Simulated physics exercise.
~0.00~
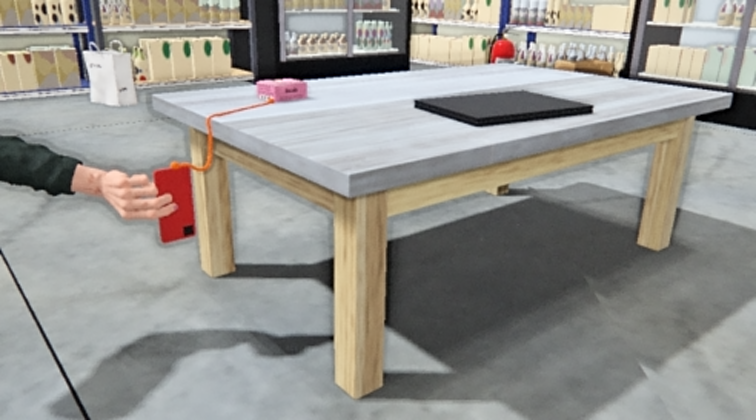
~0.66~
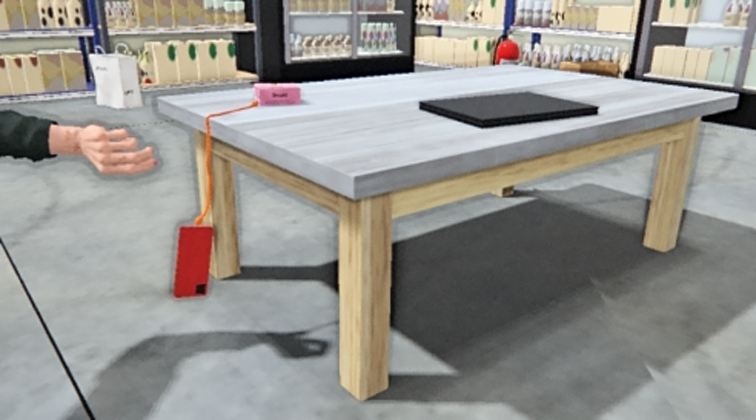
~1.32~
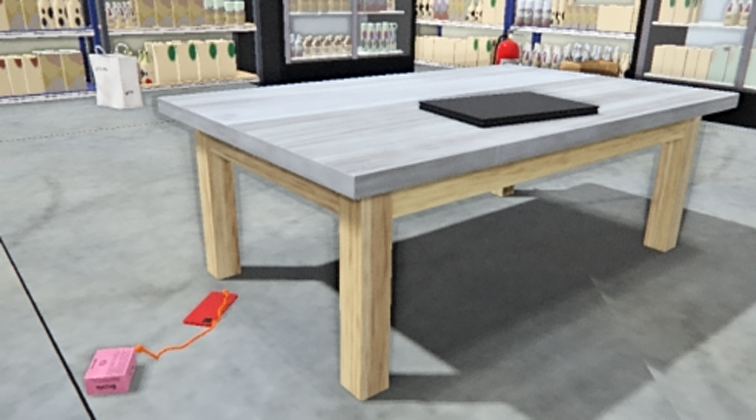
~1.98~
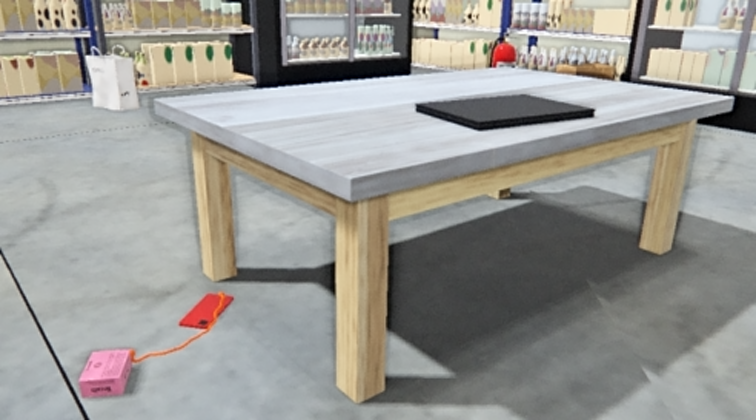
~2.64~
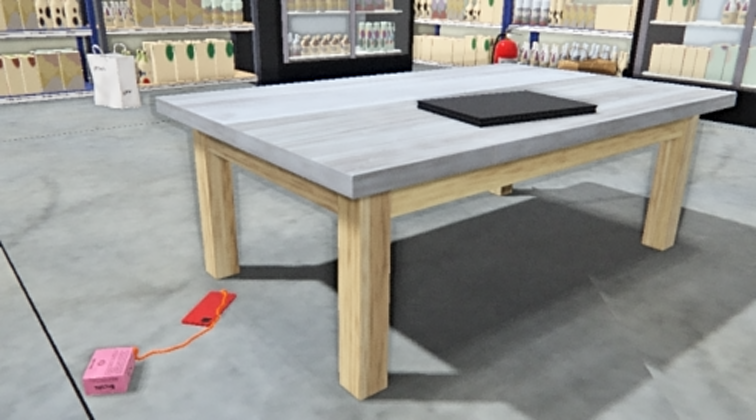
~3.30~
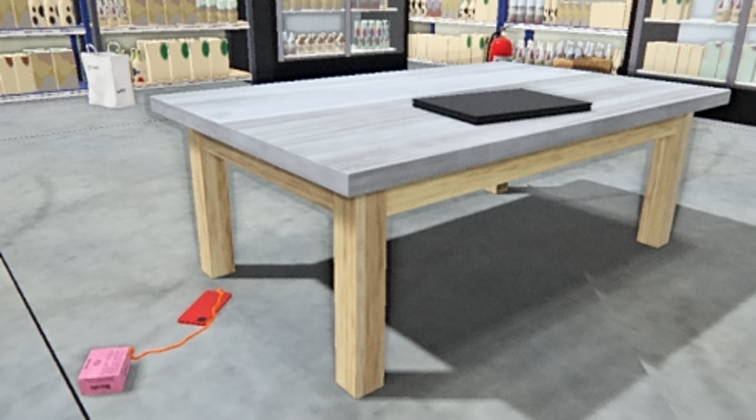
Red phone tied by an orange cord to a pink box dropping from a hand, both ending on the floor beside the table.
